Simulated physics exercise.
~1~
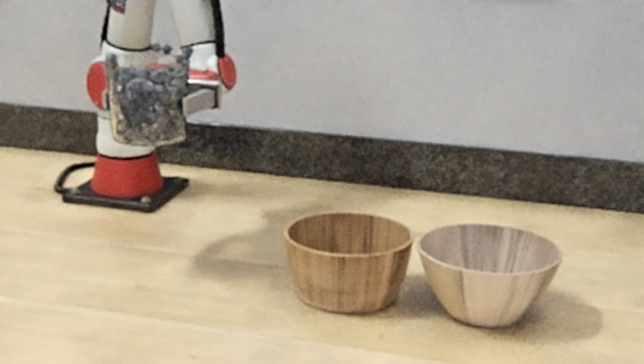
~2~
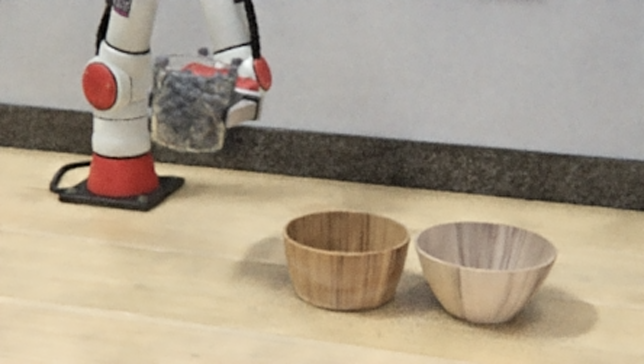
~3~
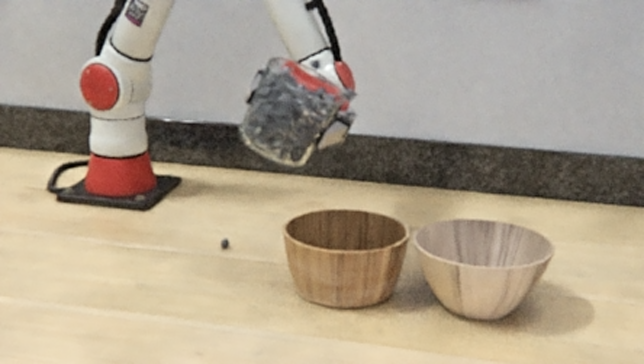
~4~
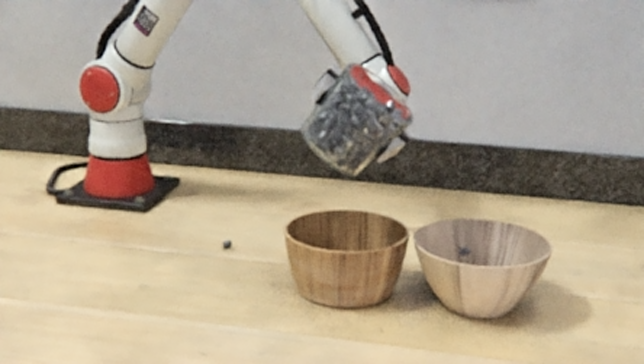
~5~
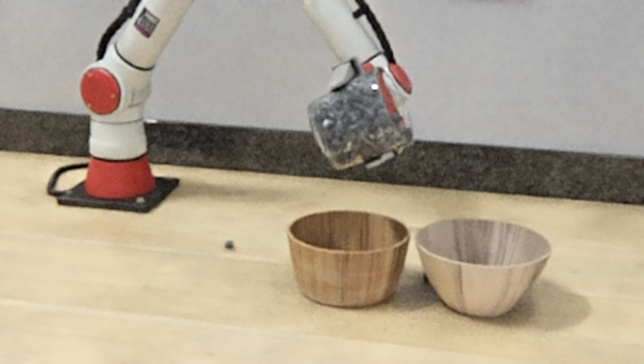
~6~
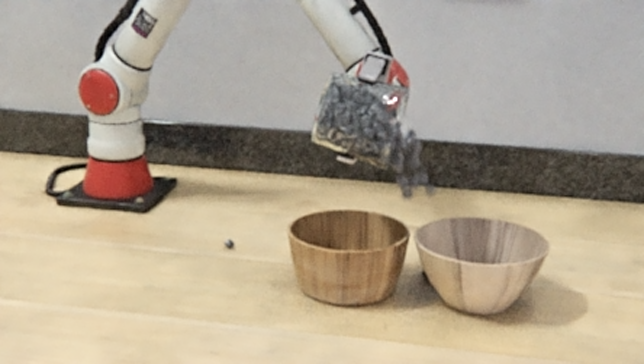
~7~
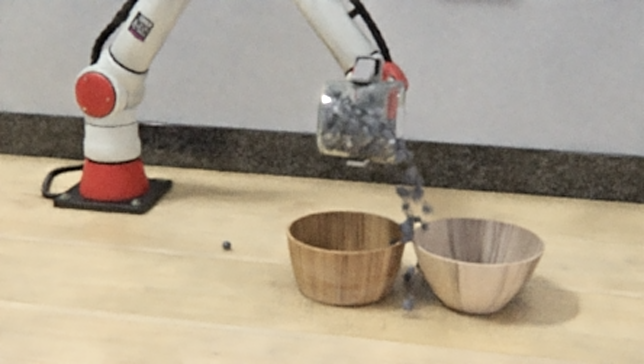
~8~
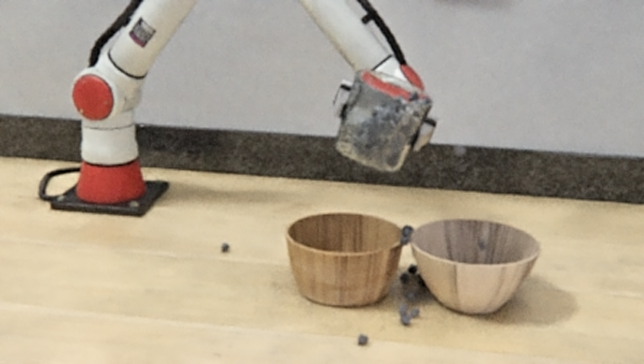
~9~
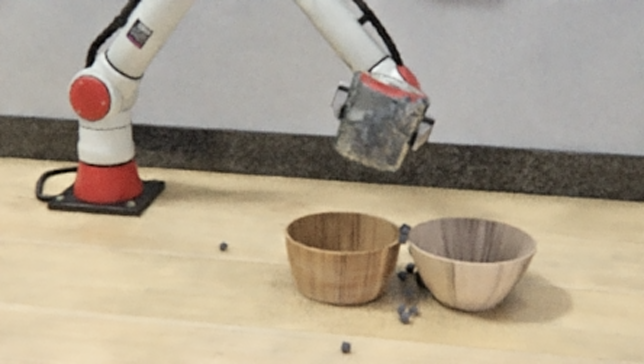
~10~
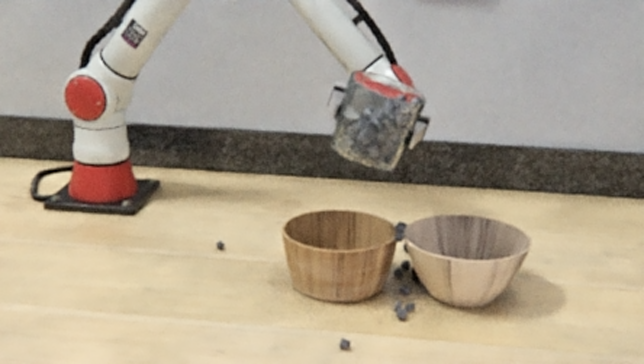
The clip shows a robot arm carrying a clear beaker of small dark pebbles rightward over two wooden bowls, dropping one on the way, then tipping it so some pour around the gap between them; it tilts back and holds still, pebbles left in the beaker and scattered on the table.
